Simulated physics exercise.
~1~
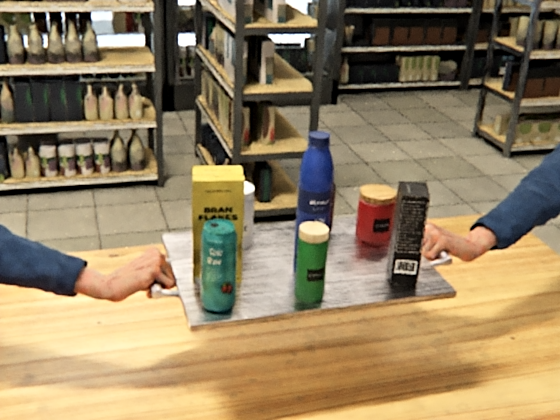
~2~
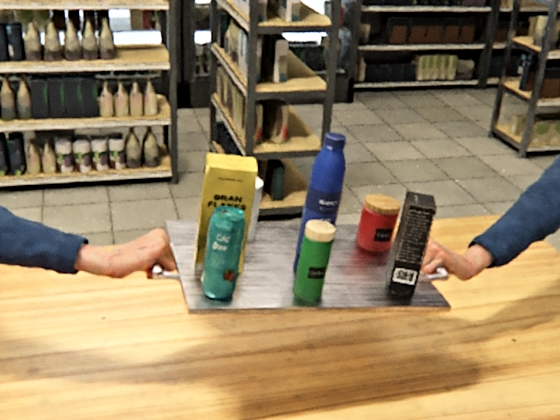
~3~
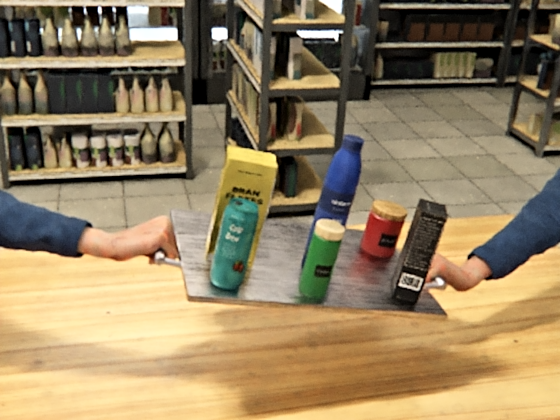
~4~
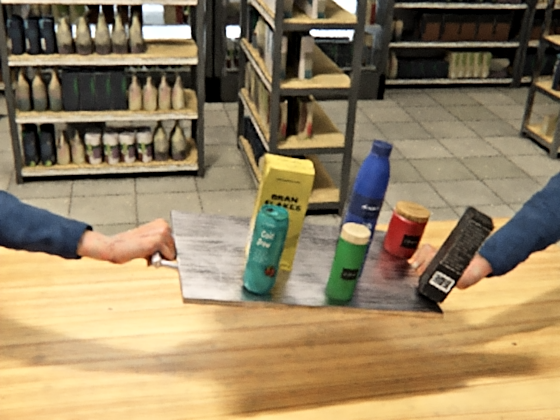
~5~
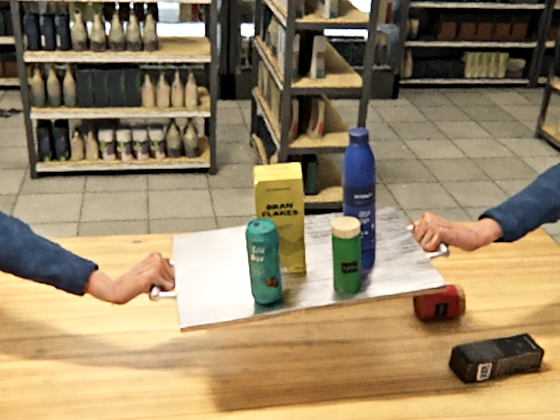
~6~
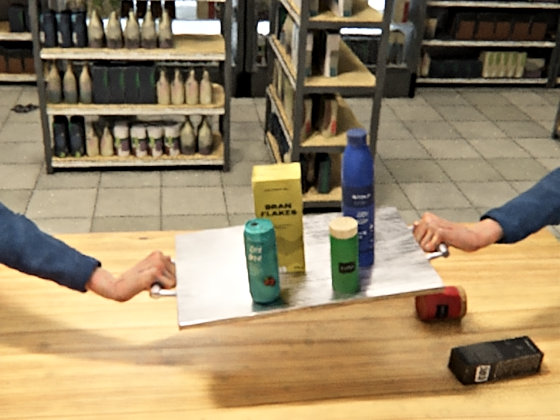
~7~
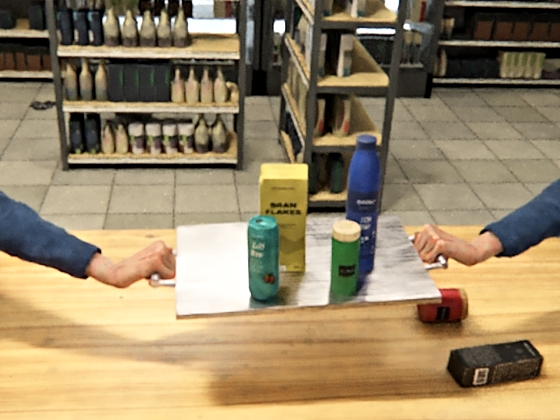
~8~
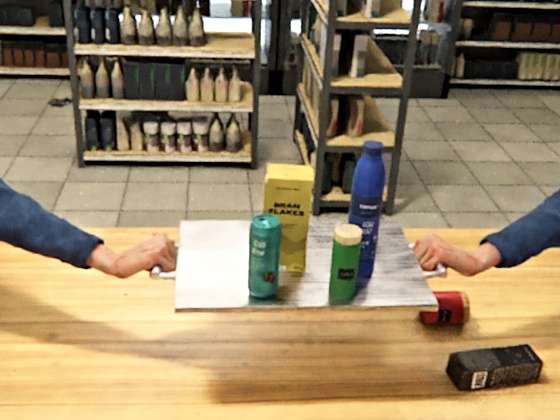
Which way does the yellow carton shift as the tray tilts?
The yellow carton moves to the right, and it stays on the tray.
